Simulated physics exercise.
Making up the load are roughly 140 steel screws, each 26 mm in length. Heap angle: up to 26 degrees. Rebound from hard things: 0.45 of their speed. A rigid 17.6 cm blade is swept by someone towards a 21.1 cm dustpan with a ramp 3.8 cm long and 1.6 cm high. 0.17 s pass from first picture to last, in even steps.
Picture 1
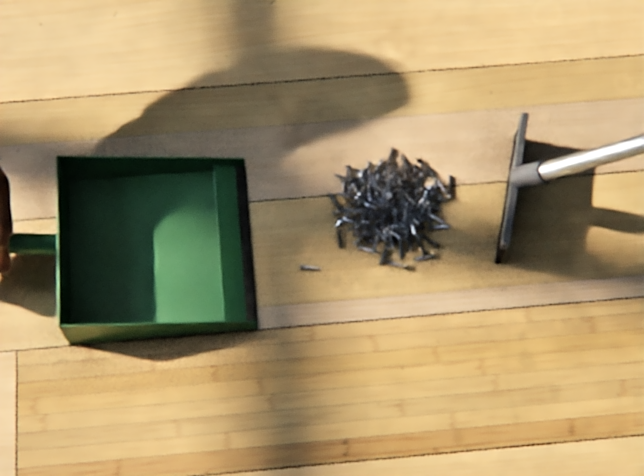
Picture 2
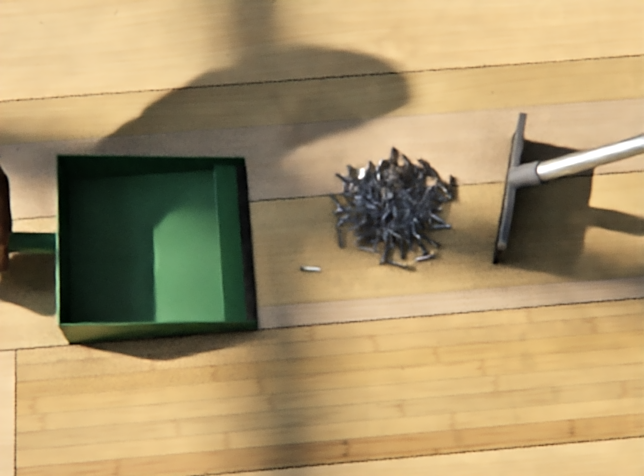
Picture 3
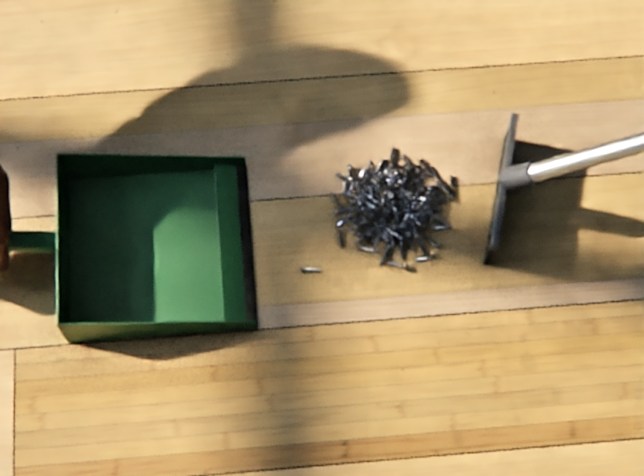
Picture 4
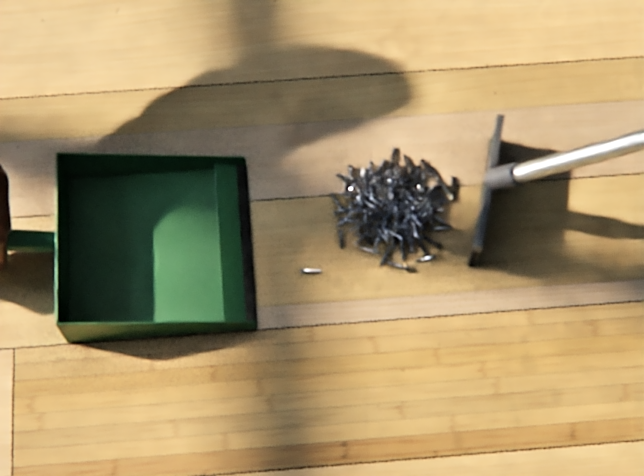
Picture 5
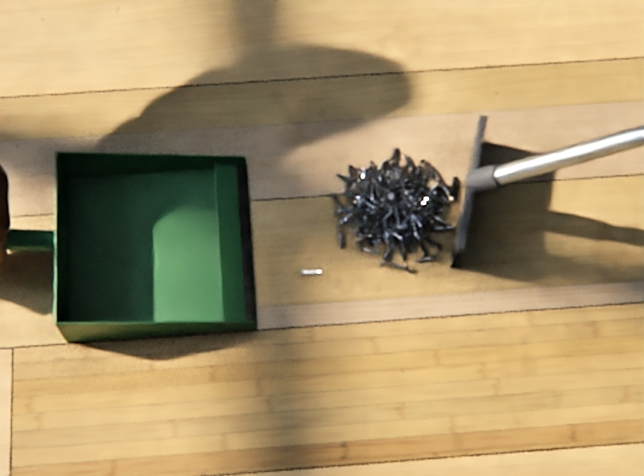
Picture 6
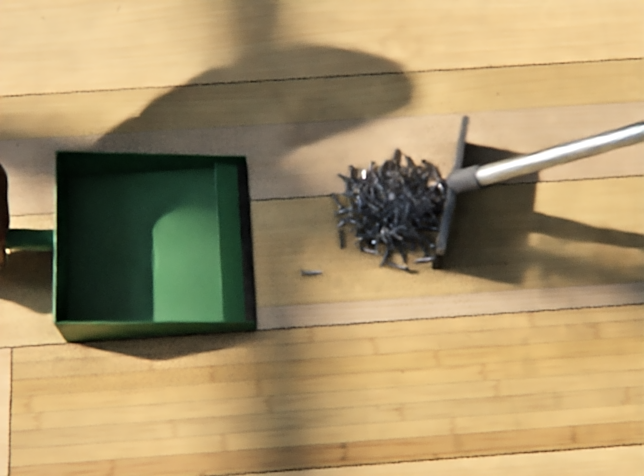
A flat blade slides left across a wooden floor and presses into a pile of screws.
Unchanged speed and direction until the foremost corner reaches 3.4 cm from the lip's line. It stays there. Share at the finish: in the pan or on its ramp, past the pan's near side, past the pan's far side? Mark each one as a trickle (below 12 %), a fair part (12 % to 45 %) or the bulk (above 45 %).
Pan: A trickle; near side: A trickle; far side: A fair part.
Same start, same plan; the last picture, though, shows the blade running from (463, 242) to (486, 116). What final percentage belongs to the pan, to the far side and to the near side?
That ends as pan 10, far 25, and near 0.
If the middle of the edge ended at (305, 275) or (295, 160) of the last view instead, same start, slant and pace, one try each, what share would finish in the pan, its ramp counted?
Around 0 per cent, and around 5 per cent.
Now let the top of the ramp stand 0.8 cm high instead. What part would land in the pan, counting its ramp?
Something like 10 per cent, ramp included.
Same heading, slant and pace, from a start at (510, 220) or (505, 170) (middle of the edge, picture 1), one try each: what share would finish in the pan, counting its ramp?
Some 5 and 10 per cent.
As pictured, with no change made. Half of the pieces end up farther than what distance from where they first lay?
About 16 cm.
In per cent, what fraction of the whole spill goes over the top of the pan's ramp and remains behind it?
Estimate: Near 0 per cent of all.
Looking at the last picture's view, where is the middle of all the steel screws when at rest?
After settling, the middle sits near (270, 197).
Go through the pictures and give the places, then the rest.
Blade from (505, 245) to (524, 120), moved 0.0 cm, 0 of the pieces shifted so far; middle of the pieces at (391, 206); pan at (144, 254), in the first picture.
Blade from (502, 245) to (522, 120), moved 0.4 cm, 0 of the pieces shifted so far; middle of the pieces at (391, 206), in the second picture.
Blade from (493, 246) to (514, 120), moved 1.6 cm, 0 of the pieces shifted so far; middle of the pieces at (392, 206), in the third picture.
Blade from (478, 248) to (499, 121), moved 3.4 cm, 1 of the pieces shifted so far; middle of the pieces at (393, 207), in the fourth picture.
Blade from (459, 249) to (482, 122), moved 5.7 cm, 1 of the pieces shifted so far; middle of the pieces at (393, 207), in the fifth picture.
Blade from (440, 250) to (465, 123), moved 7.9 cm, 17 of the pieces shifted so far; middle of the pieces at (391, 202); pan at (142, 252), in the sixth picture.
Then, 0.16 s after the last picture, middle of the blade 14 cm from the lip; 0 % over the lip, far side 5 %, near side 0 %.
Then, 0.26 s after the last picture, middle of the blade 8 cm from the lip; 0 % over the lip, far side 15 %, near side 0 %.
Then, 0.49 s after the last picture, middle of the blade 6 cm from the lip; 5 % over the lip, far side 20 %, near side 0 %.
In the end, pan 5 %, near side 0 %, far side 20 %, in front of the lip or behind the blade 75 %.
